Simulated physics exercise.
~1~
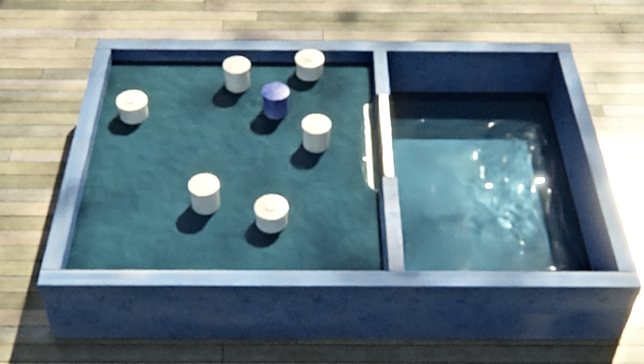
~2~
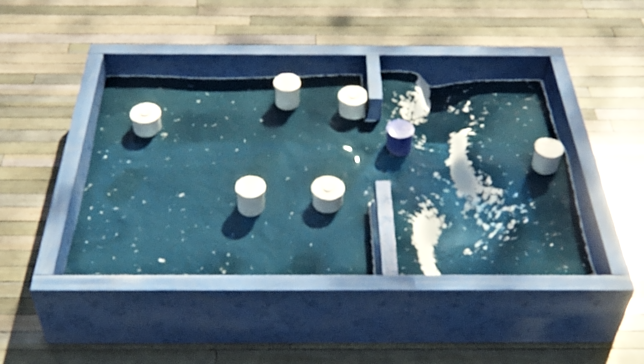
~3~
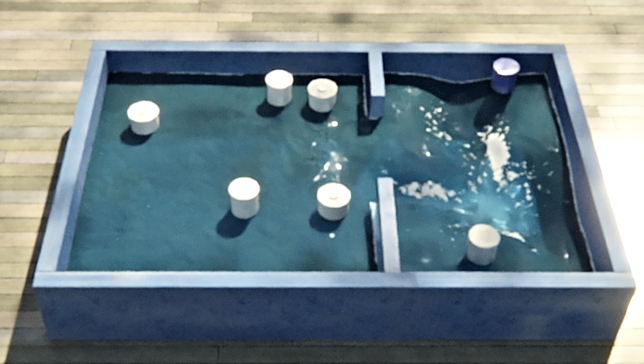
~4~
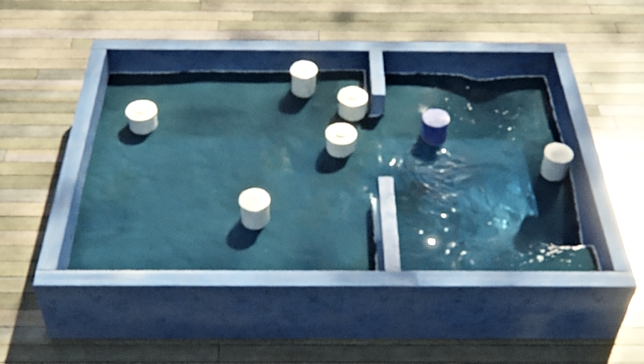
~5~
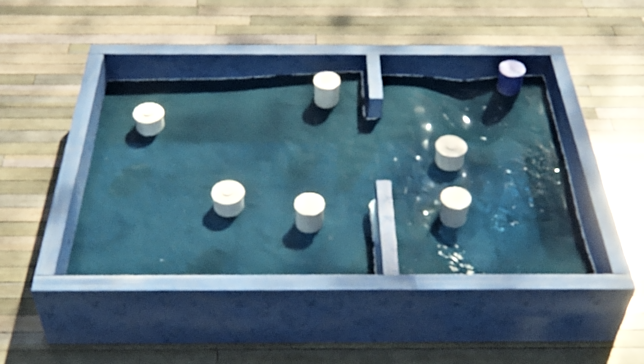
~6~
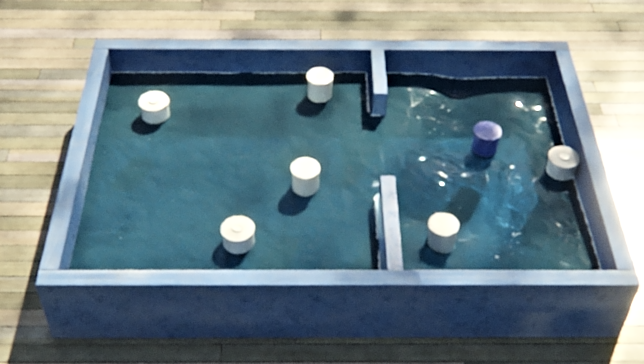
A blue basin split by a wall held water and floating white pieces on its left side, then a gap opened and water surged right, carrying the blue pail and some white ones through, where they drifted about and ended still afloat.
